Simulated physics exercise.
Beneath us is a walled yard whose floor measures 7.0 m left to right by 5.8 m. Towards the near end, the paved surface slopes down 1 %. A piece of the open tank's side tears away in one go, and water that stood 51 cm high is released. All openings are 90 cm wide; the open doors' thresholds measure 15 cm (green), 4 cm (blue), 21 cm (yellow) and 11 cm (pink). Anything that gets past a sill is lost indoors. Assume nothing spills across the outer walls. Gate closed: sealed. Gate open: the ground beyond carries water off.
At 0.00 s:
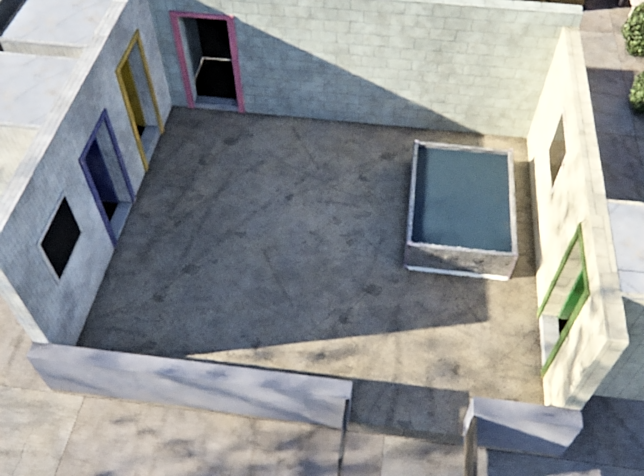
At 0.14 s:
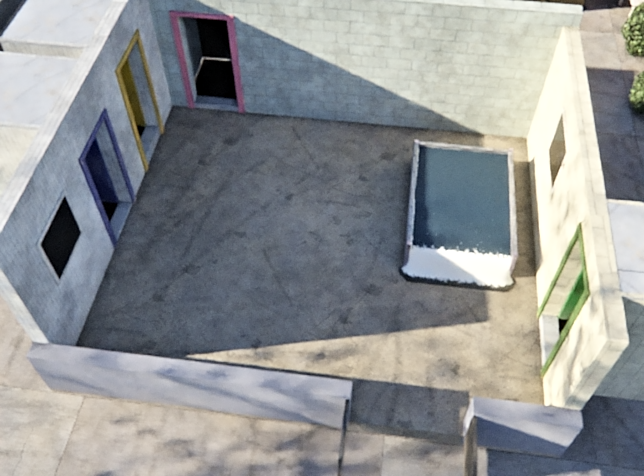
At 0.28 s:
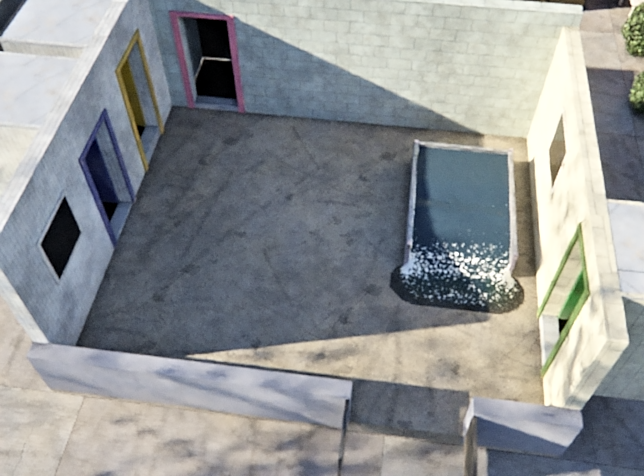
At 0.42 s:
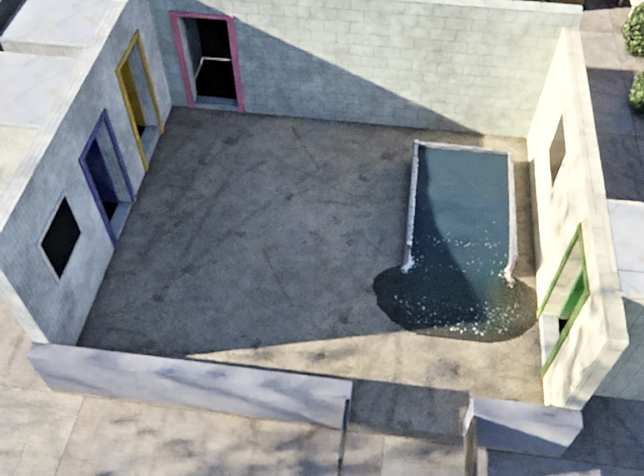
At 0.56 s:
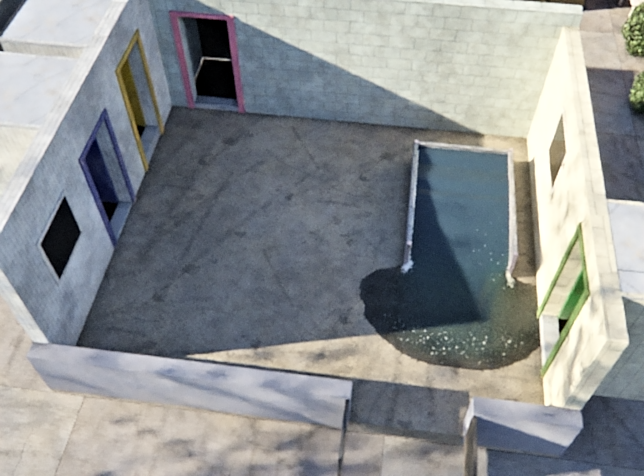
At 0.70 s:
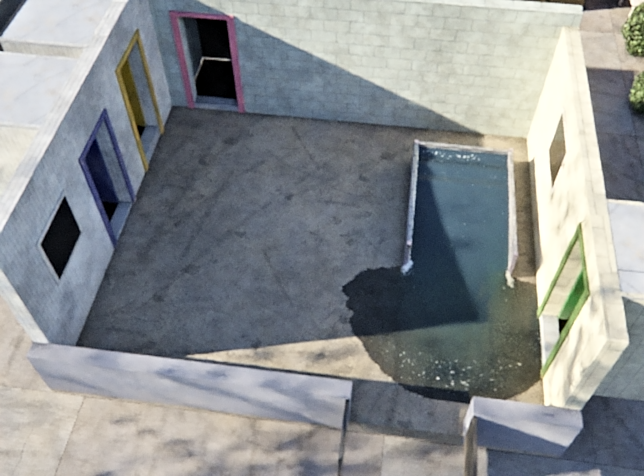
A walled yard with a grey paved floor, partly in shadow, is seen from high above, its pale block walls standing around a low near wall with a gap. Yellow, blue and pink-edged openings line the left and back, a green one is at right, and an open tank of dark water stands right of centre. The tank's near side gives way and water pours out, foaming, then spreads towards the near wall and leftward in a dark, widening pool, while the view stays still.
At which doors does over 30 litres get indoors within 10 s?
Watch the green door: It will not outstrip the limit; watch the blue door: It will not outstrip the limit; watch the yellow door: It will not outstrip the limit; watch the pink door: It will not outstrip the limit.
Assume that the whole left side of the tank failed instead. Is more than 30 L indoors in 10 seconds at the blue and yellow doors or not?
Compared with the limit, blue is higher and yellow is lower.
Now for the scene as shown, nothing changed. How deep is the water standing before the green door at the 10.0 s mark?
Roughly 4.0 centimetres.
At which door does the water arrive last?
It would be the pink one.
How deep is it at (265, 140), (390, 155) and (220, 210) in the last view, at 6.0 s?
Approximately 0, 0 and 0 centimetres, going through them in turn.
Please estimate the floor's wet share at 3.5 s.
Wet share: About 30 %.
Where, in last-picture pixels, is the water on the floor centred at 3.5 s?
Centre: Roughly (437, 315) px.
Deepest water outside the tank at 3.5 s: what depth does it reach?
About 22 cm.
After 1.4 s water covers 20 % of the floor and is deepest (34 cm) near (523, 427); green door 14 cm at the sill, 0 L in, blue door not reached, yellow door not reached, pink door not reached.
After 2.2 s water covers 25 % of the floor and is deepest (35 cm) near (536, 428); green door 14 cm at the sill, 0 L in, blue door not reached, yellow door not reached, pink door not reached.
After 3.5 s water covers 30 % of the floor and is deepest (22 cm) near (510, 425); green door 16 cm at the sill, 4 L in, blue door not reached, yellow door not reached, pink door not reached.
After 6.0 s water covers 45 % of the floor and is deepest (14 cm) near (67, 369); green door 9 cm at the sill, 7 L in, blue door 1 cm at the sill, 0 L in, yellow door not reached, pink door not reached.
After 10.0 s water covers 65 % of the floor and is deepest (8 cm) near (67, 369); green door 4 cm at the sill, 7 L in, blue door 4 cm at the sill, 0 L in, yellow door 2 cm at the sill, 0 L in, pink door 2 cm at the sill, 0 L in.
